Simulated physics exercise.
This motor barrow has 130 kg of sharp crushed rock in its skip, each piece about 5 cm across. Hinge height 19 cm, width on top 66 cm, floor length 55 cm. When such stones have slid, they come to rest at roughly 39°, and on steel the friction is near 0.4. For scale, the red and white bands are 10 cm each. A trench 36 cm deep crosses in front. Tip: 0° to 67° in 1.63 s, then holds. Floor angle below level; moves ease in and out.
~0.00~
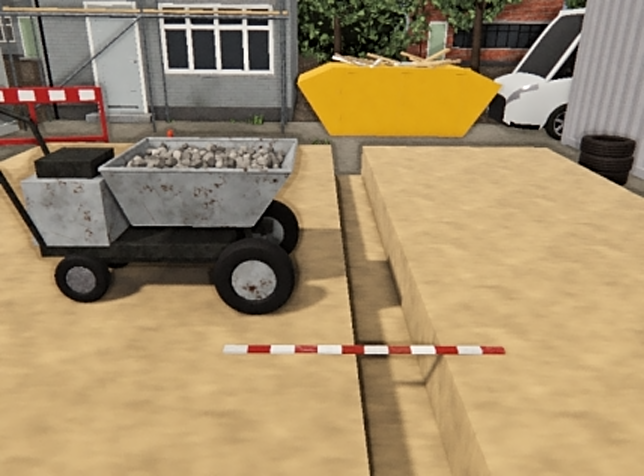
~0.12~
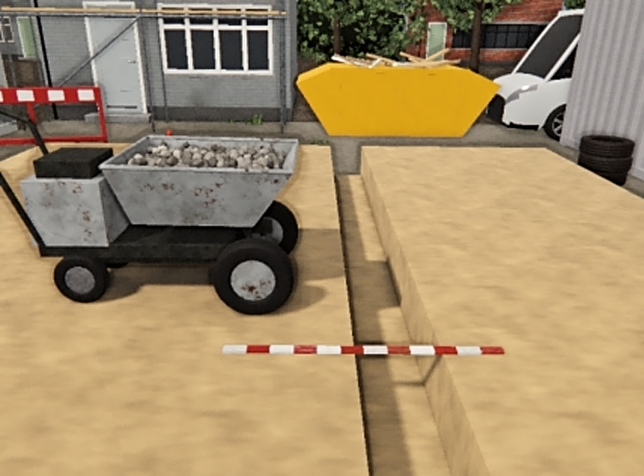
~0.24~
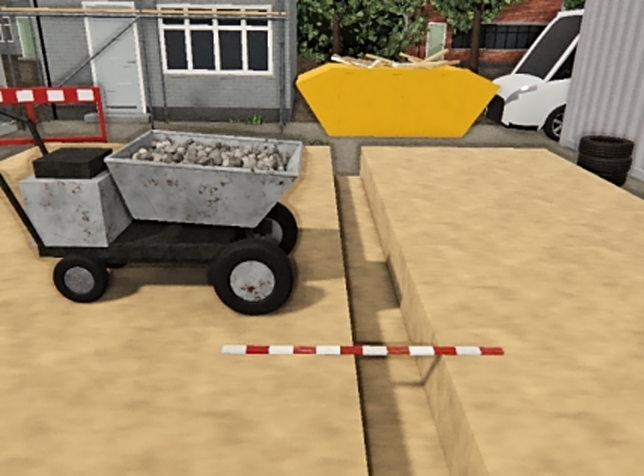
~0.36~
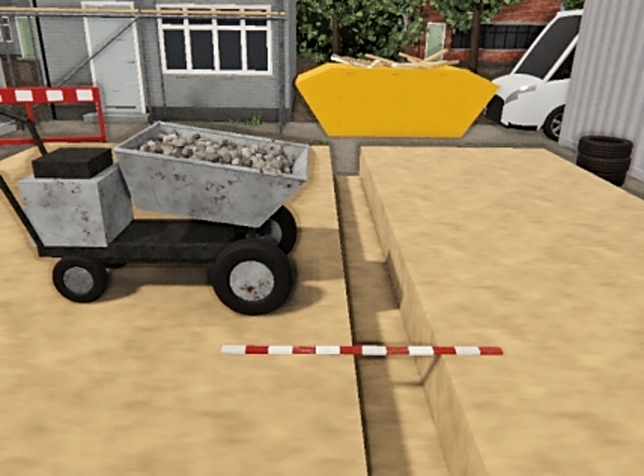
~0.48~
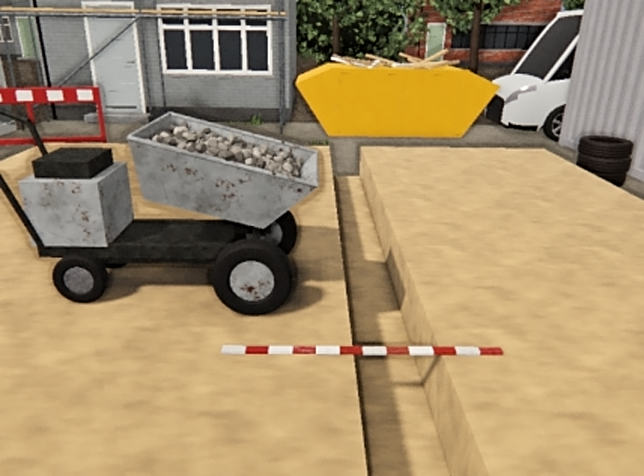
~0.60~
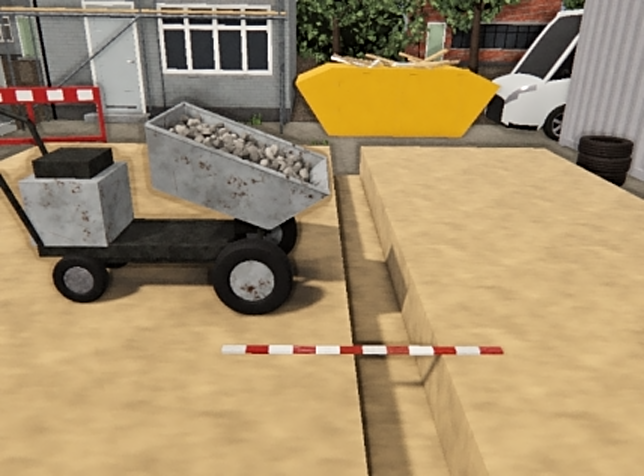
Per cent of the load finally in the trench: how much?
Approx. 56 %.
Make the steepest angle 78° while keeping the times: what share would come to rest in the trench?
It would be near 100 per cent.
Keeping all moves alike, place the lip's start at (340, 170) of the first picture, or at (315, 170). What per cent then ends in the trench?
First place: Near 30%; second place: Near 45%.
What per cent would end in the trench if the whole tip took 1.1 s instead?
It would be near 50 percent.
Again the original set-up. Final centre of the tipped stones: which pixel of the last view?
Their middle ends up near (385, 332).
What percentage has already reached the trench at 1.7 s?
Approx. 15 % of the load.
After 1.2 s the floor is at 56°; 100 % in the skip; the foremost stones are at (367, 239).
After 1.7 s the floor is at 67°; 86 % in the skip, 13 % in the trench; the foremost stones are at (416, 301).
After 2.1 s the floor is at 67°; 68 % in the skip, 30 % in the trench, 2 % past the trench; the foremost stones are at (457, 284).
After 4.0 s the floor is at 67°; 42 % in the skip, 56 % in the trench, 2 % past the trench; the foremost stones are at (462, 283).
